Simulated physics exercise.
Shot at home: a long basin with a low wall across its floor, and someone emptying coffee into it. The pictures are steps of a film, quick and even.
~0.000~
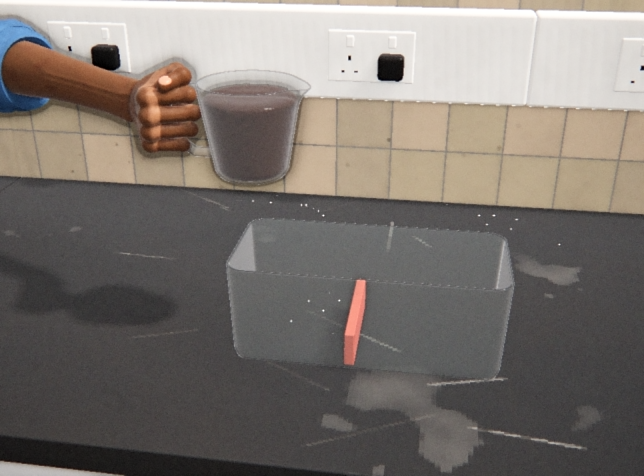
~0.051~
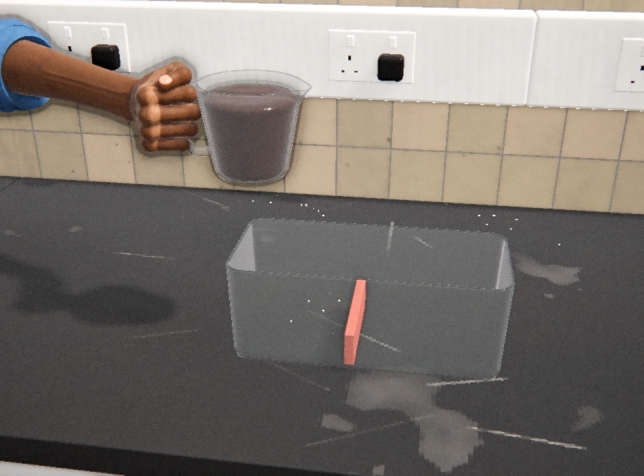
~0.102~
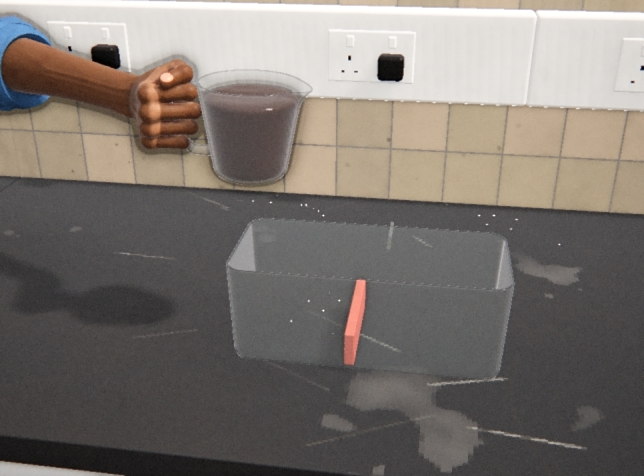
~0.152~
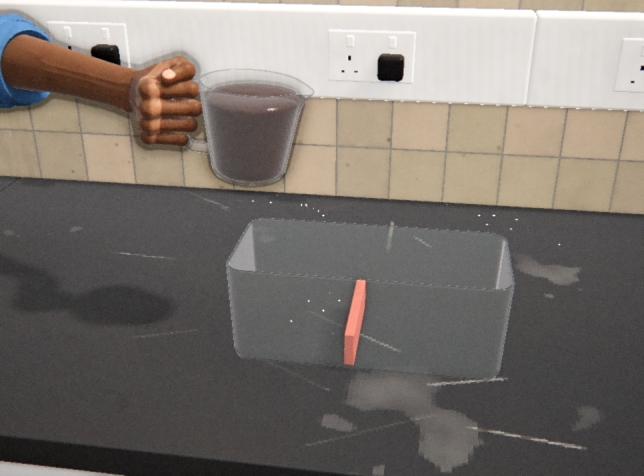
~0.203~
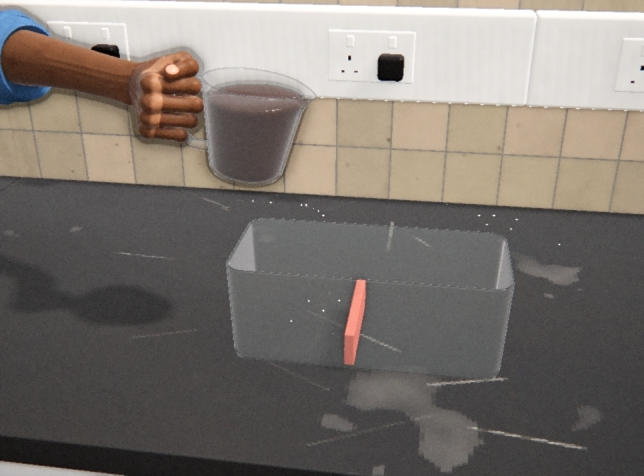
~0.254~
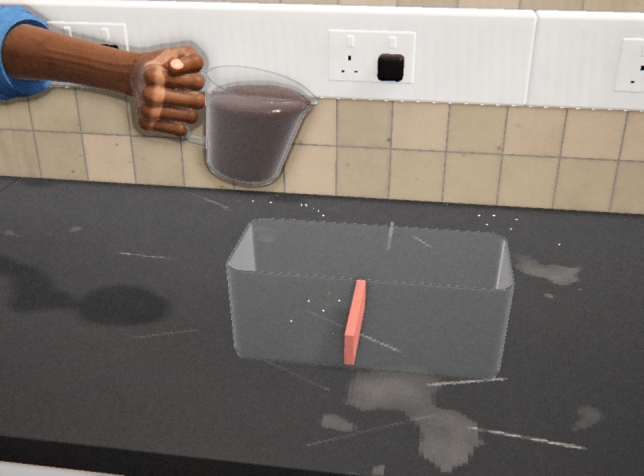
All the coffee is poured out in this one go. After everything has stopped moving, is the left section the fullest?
The right compartment is the one that ends up fullest, I'd say.
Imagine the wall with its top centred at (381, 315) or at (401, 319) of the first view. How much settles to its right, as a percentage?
It would come to roughly 30 per cent the first time and roughly 10 per cent the second.
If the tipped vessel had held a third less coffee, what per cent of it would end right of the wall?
50 %.
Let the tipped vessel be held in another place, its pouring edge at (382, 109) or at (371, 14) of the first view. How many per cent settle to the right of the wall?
It works out to around 95 % and then around 90 %.
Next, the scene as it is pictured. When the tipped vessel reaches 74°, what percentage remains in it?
I'd put it at some 65 in a hundred.
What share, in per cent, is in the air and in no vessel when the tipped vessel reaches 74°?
Near 25 parts in a hundred.
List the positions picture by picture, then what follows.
Tilt 0°; pouring edge (311, 86); surface from (205, 93) to (299, 98); the long basin's rim runs from (240, 243) to (509, 262); the wall's top is at (356, 307), in the first frame.
Tilt 1°; pouring edge (311, 87); surface from (205, 93) to (299, 98), in the second frame.
Tilt 2°; pouring edge (312, 89); surface from (207, 92) to (300, 99), in the third frame.
Tilt 5°; pouring edge (314, 92); surface from (208, 93) to (300, 99), in the fourth frame.
Tilt 8°; pouring edge (317, 96); surface from (210, 94) to (304, 100), in the fifth frame.
Tilt 13°; pouring edge (319, 102); surface from (213, 95) to (310, 102), in the sixth frame.
Then, 0.68 s in, the tilt is 74° and 63 per cent is still to pour, 1 is left of the wall and 12 right of it.
Then, 1.00 s in, the tilt is 112° and 5 per cent is still to pour, 22 is left of the wall and 64 right of it.
Then, 1.32 s in, the tilt is 119° and 0 per cent is still to pour, 33 is left of the wall and 66 right of it.
Then, 1.68 s in, the tilt is 119° and 0 per cent is still to pour, 33 is left of the wall and 66 right of it.
Finally, 33 per cent lies left of the wall, 66 right of it and 1 outside.
